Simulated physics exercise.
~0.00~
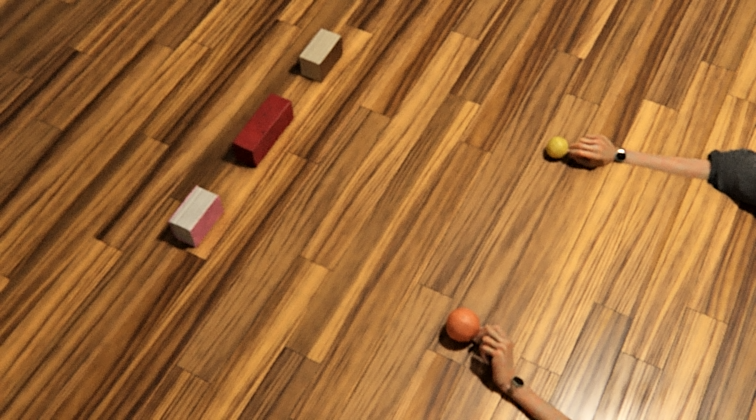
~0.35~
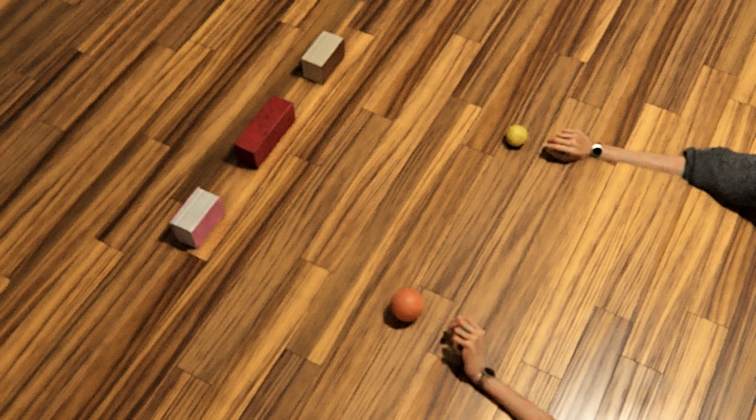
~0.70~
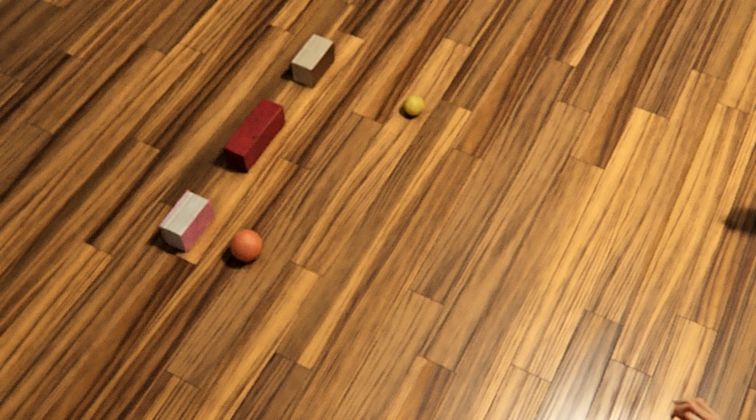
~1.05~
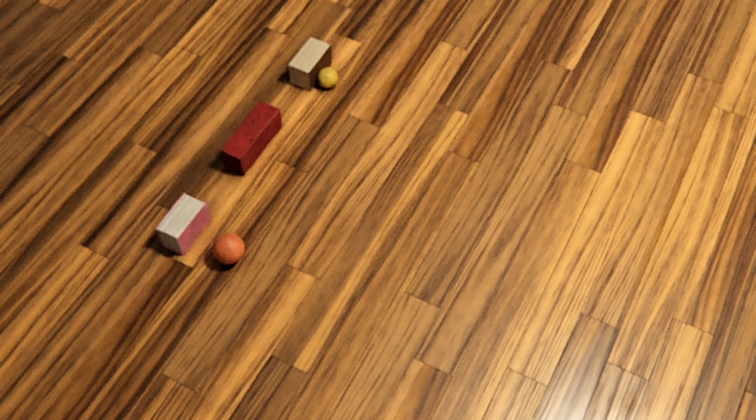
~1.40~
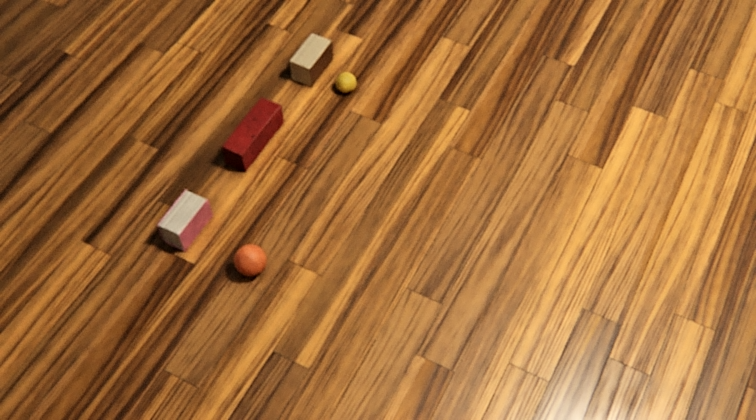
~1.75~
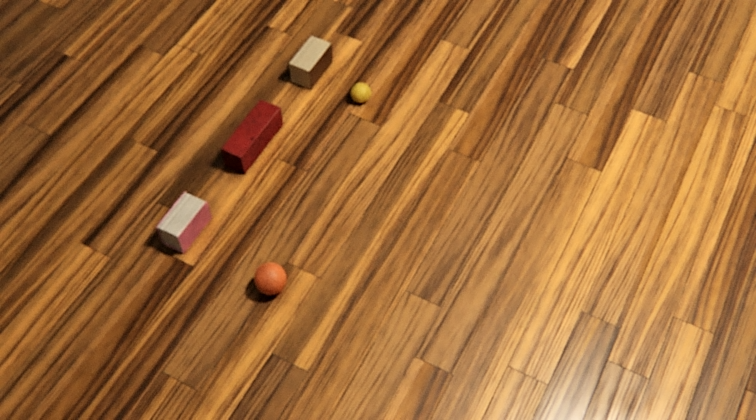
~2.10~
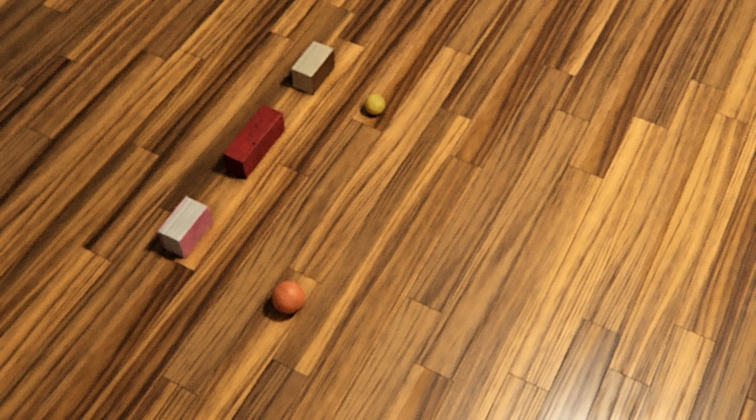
An orange ball and a smaller yellow ball, released by two hands that draw back, roll left across a wooden floor toward three spaced blocks, and first the orange ball, then the yellow one, bounces off the row and rolls back down to the right.
